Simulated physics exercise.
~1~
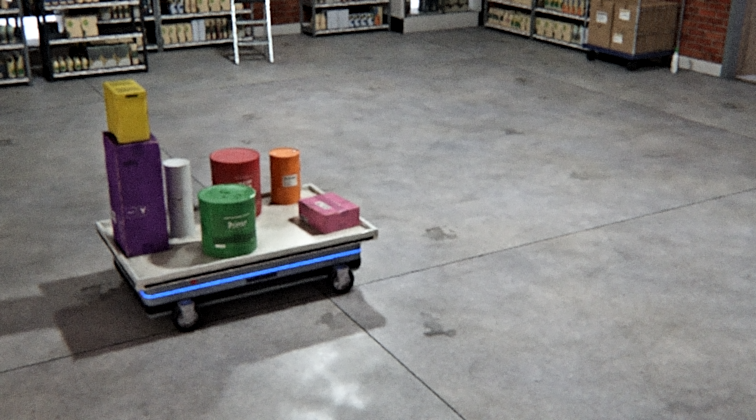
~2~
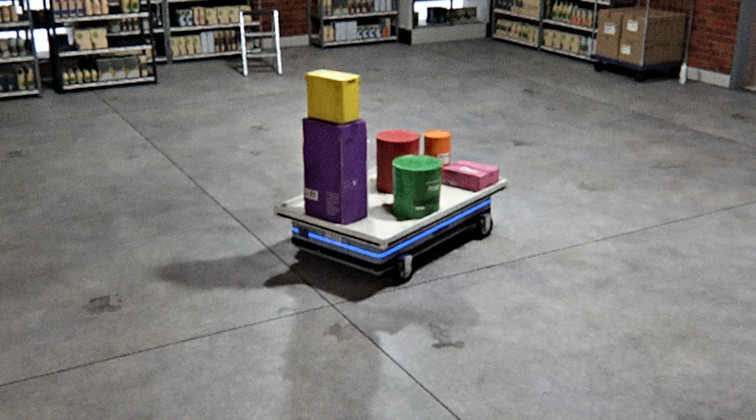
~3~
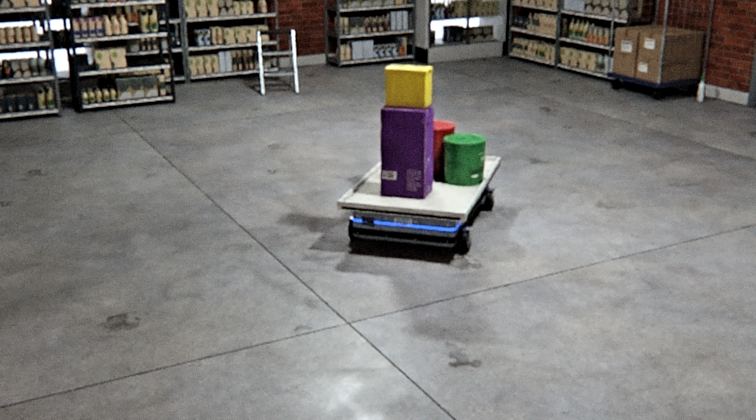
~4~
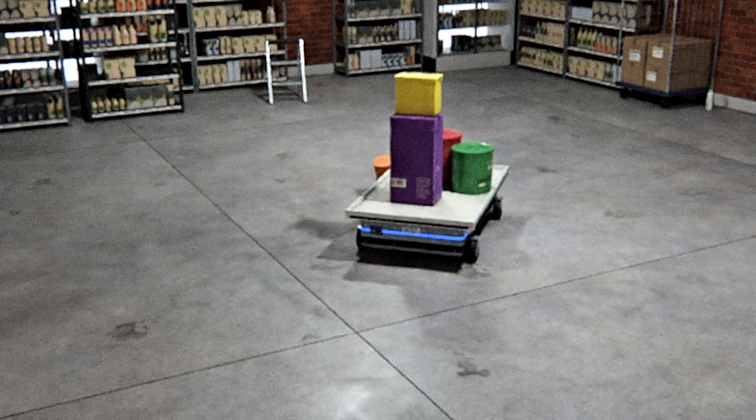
A flat robot cart carrying pails, canisters and boxes rolled to the right across a concrete floor, curved away toward the shelves and stopped, with the yellow tote still on the purple box and the orange canister off the cart.
